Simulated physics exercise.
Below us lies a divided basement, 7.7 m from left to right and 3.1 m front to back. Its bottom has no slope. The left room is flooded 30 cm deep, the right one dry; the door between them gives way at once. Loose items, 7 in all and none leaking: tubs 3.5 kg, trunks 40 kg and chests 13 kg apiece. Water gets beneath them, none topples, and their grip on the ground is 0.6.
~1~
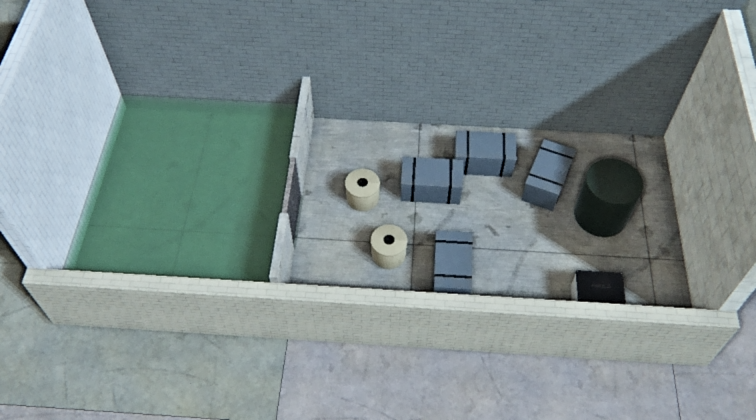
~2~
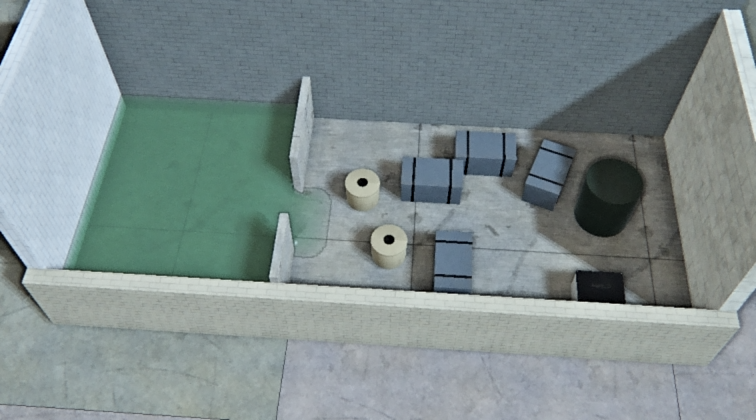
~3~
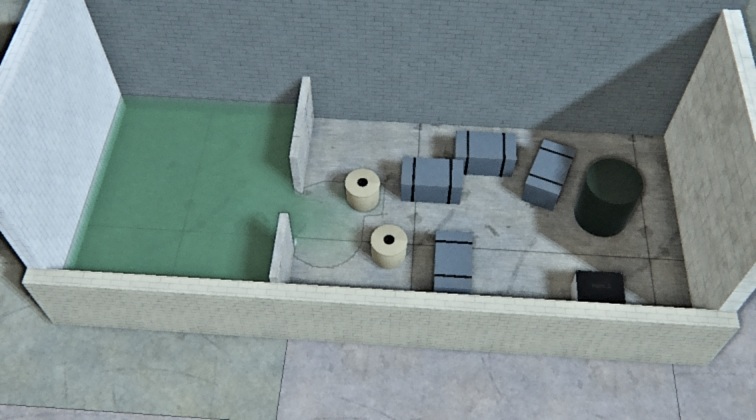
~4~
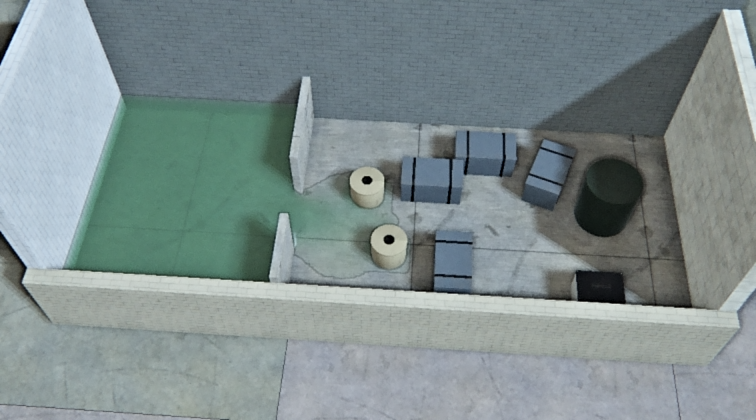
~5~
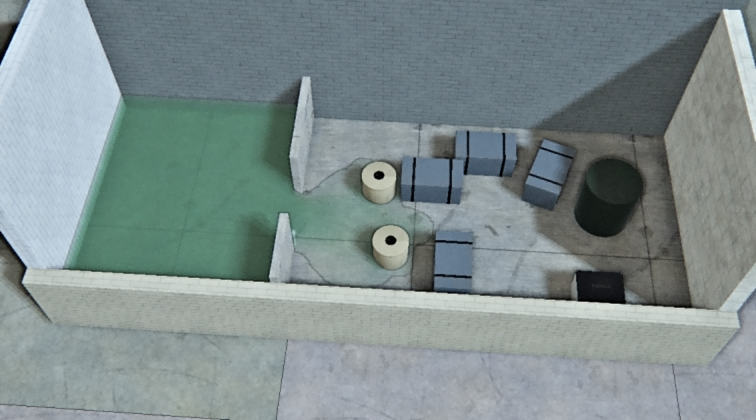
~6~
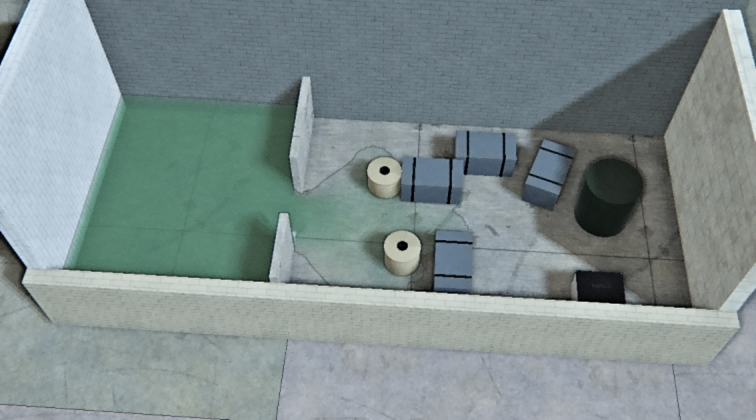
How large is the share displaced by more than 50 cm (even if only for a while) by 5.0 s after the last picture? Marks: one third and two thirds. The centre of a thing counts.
Share: Under a third.
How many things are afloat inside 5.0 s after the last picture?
3 of them.
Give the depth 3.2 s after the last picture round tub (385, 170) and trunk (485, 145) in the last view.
About 3 and 4 cm.
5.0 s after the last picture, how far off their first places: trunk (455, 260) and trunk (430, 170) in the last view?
In turn: 30 cm, 0 cm.
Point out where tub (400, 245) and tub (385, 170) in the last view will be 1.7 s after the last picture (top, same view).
Around (408, 285) and (369, 116).
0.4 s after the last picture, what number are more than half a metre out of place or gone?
I count 1.
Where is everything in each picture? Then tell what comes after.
A tub at (362, 183), on the bottom; a tub at (389, 240), on the bottom; water covers 8.3 m2; 0 of 7 have shifted, in the first frame.
A tub at (362, 183), on the bottom; a tub at (389, 240) rests on the ground; 8.7 m2 under water; 0 of 7 have shifted, in the second frame.
A tub at (362, 183), on the bottom; a tub at (389, 240) rests on the ground; 9.2 m2 under water; 0 of 7 have shifted, in the third frame.
A tub at (367, 181) rests on the ground, 7 cm from its start; a tub at (389, 240) rests on the ground; 9.8 m2 under water; 1 of 7 have shifted, in the fourth frame.
A tub at (379, 176) rests on the ground, 24 cm from its start; a tub at (391, 241) rests on the ground; 10.4 m2 under water; 1 of 7 have shifted, in the fifth frame.
A tub at (385, 171) rests on the ground, 34 cm from its start; a tub at (402, 246) rests on the ground, 19 cm from its start; 11.3 m2 under water; 2 of 7 have shifted, in the sixth frame.
Then, 0.4 s after the last picture 1 of 7 are over 50 cm from their spots; 2 afloat.
Then, 1.7 s after the last picture 2 of 7 are over 50 cm from their spots; 2 afloat.
Then, 3.2 s after the last picture 2 of 7 are over 50 cm from their spots; 1 afloat.
Then, 5.0 s after the last picture 1 of 7 are over 50 cm from their spots, and 2 have been at some point; 3 afloat.
